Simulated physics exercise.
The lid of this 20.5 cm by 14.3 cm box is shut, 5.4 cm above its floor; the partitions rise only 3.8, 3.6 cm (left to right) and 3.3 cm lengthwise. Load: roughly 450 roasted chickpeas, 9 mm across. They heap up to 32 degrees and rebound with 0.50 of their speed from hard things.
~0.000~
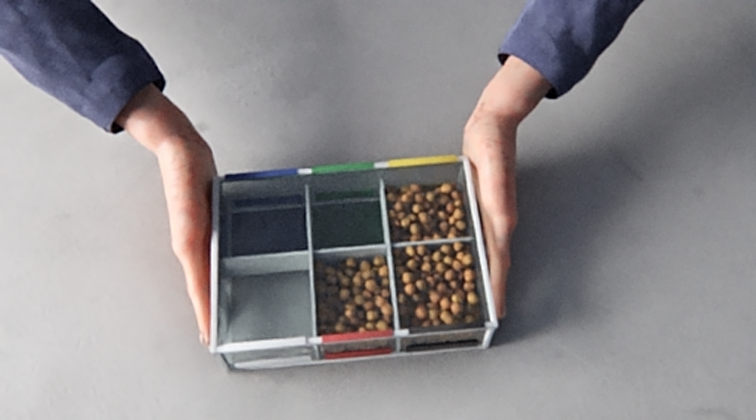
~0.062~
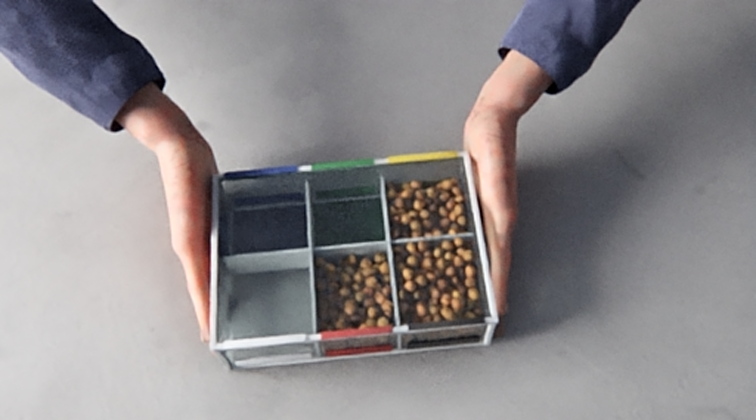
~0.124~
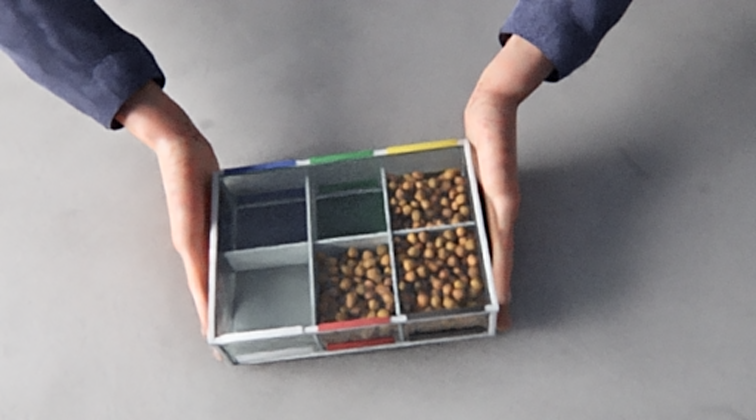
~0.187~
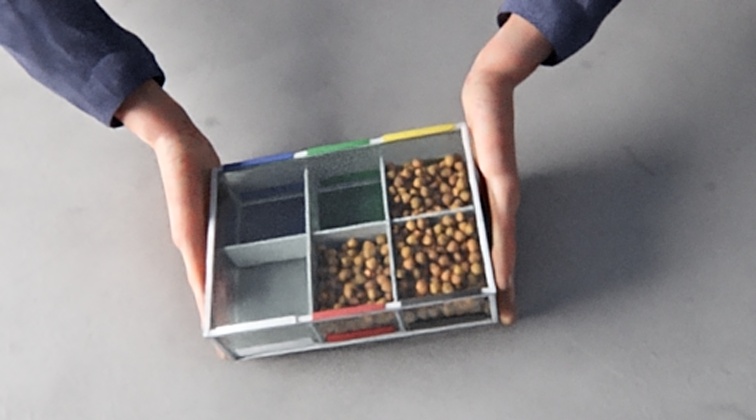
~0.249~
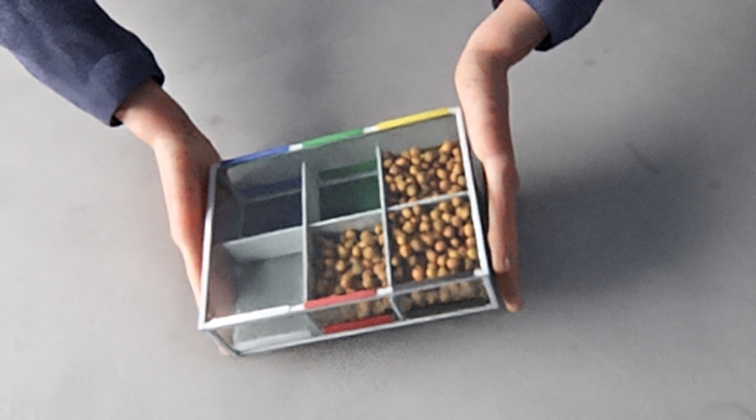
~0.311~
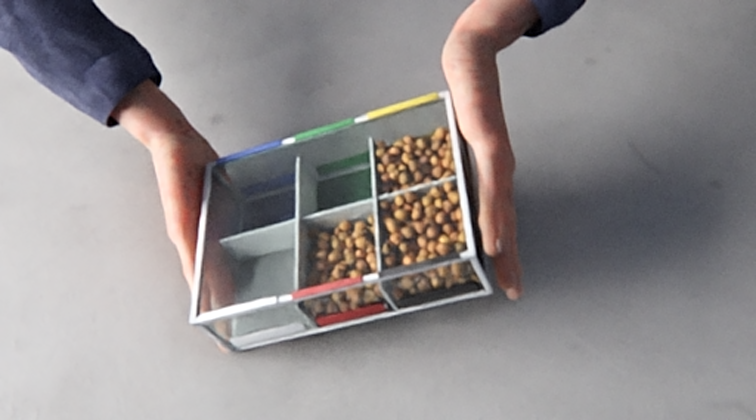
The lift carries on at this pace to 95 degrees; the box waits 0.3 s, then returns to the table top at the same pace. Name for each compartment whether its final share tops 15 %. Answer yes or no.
Red compartment: Yes; blue compartment: Yes; green compartment: No; yellow compartment: Yes; white compartment: No; black compartment: Yes.
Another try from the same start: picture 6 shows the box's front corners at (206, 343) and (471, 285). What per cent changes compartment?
In that case some 40 per cent.
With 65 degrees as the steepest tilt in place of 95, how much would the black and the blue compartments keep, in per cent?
Then: Black 35; blue 5.
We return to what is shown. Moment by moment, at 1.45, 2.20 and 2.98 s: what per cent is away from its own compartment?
About 30, 35, 35.
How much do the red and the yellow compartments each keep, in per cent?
Red 20; yellow 30.
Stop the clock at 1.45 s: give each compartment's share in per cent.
Red 20; blue 15; green 5; yellow 30; white 5; black 25.
After 1.45 s, tilt 95 degrees; red 20 %, blue 15 %, green 5 %, yellow 30 %, white 5 %, black 25 %.
After 2.20 s, tilt 47 degrees; red 20 %, blue 25 %, yellow 30 %, white 5 %, black 25 %.
Then, at 2.98 s, tilt 0 degrees; red 20 %, blue 25 %, yellow 30 %, white 5 %, black 20 %.
At rest (3.4 s), red 20 %, blue 25 %, green 0 %, yellow 30 %, white 5 %, black 20 %.
